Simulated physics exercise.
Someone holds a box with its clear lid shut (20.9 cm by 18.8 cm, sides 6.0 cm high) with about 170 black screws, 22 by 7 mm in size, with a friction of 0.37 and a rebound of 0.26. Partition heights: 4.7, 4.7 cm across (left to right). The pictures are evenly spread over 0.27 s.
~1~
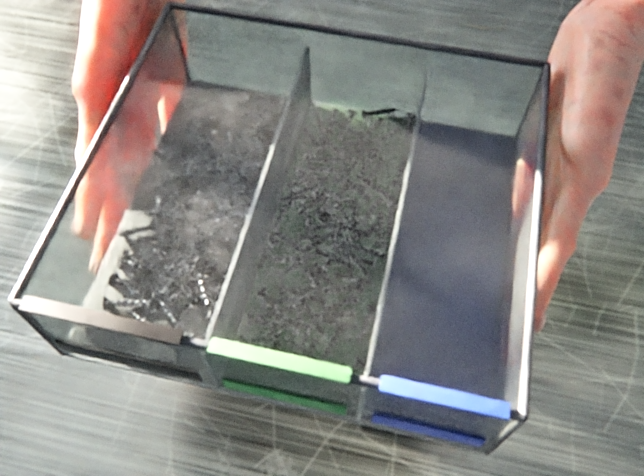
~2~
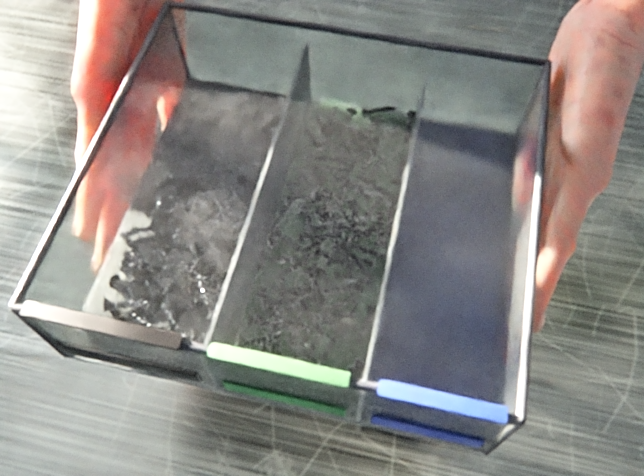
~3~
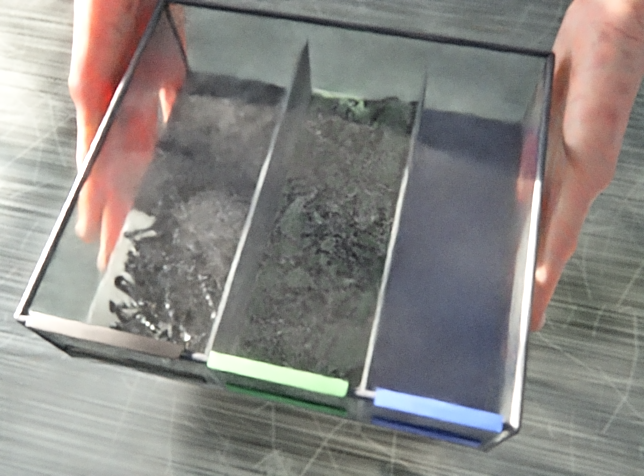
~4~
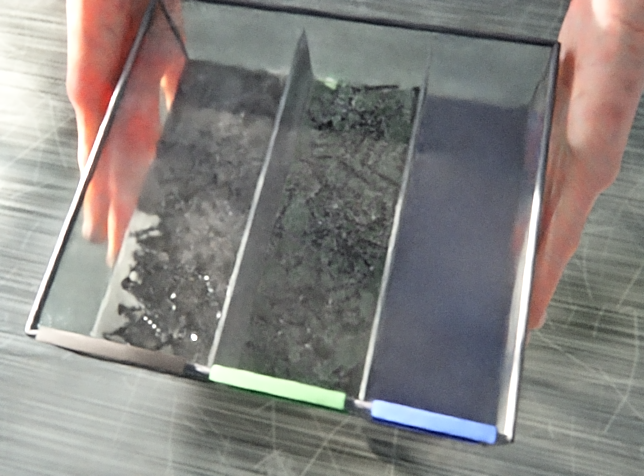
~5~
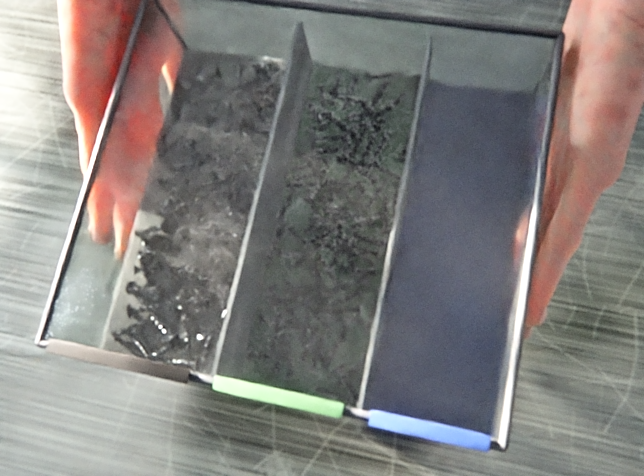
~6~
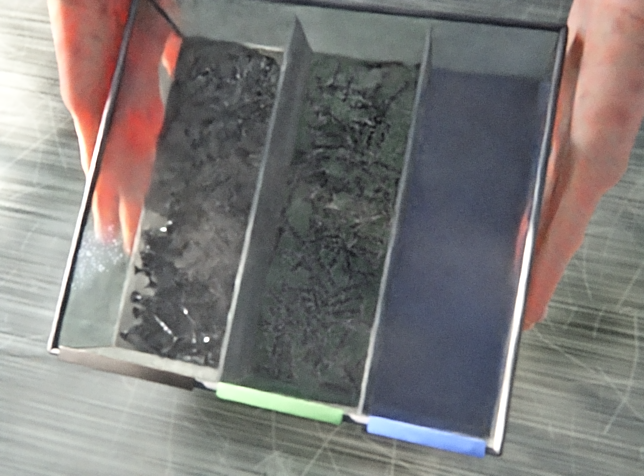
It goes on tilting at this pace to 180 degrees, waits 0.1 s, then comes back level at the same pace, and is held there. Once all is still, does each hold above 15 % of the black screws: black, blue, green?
Black yes, blue no, green yes.
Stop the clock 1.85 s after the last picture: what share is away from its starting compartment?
Roughly 0 per cent.
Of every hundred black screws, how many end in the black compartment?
About 50 per cent.
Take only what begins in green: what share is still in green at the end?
Roughly 90 per cent.
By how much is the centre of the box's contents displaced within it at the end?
About 7.0 cm.
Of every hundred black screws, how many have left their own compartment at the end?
Some 5 per cent.
Then, 1.01 s after the last picture, tilt 140 degrees; black 50 %, green 50 %; middle of all pieces near (329, 175).
Then, 1.85 s after the last picture, tilt 149 degrees; black 50 %, green 50 %; middle of all pieces near (327, 172).
Then, 2.62 s after the last picture, tilt 61 degrees; black 50 %, green 45 %; middle of all pieces near (255, 326).
Then, 3.36 s after the last picture, tilt 0 degrees; black 50 %, green 45 %; middle of all pieces near (212, 337).
In the end, black 50 %, blue 0 %, green 45 %.
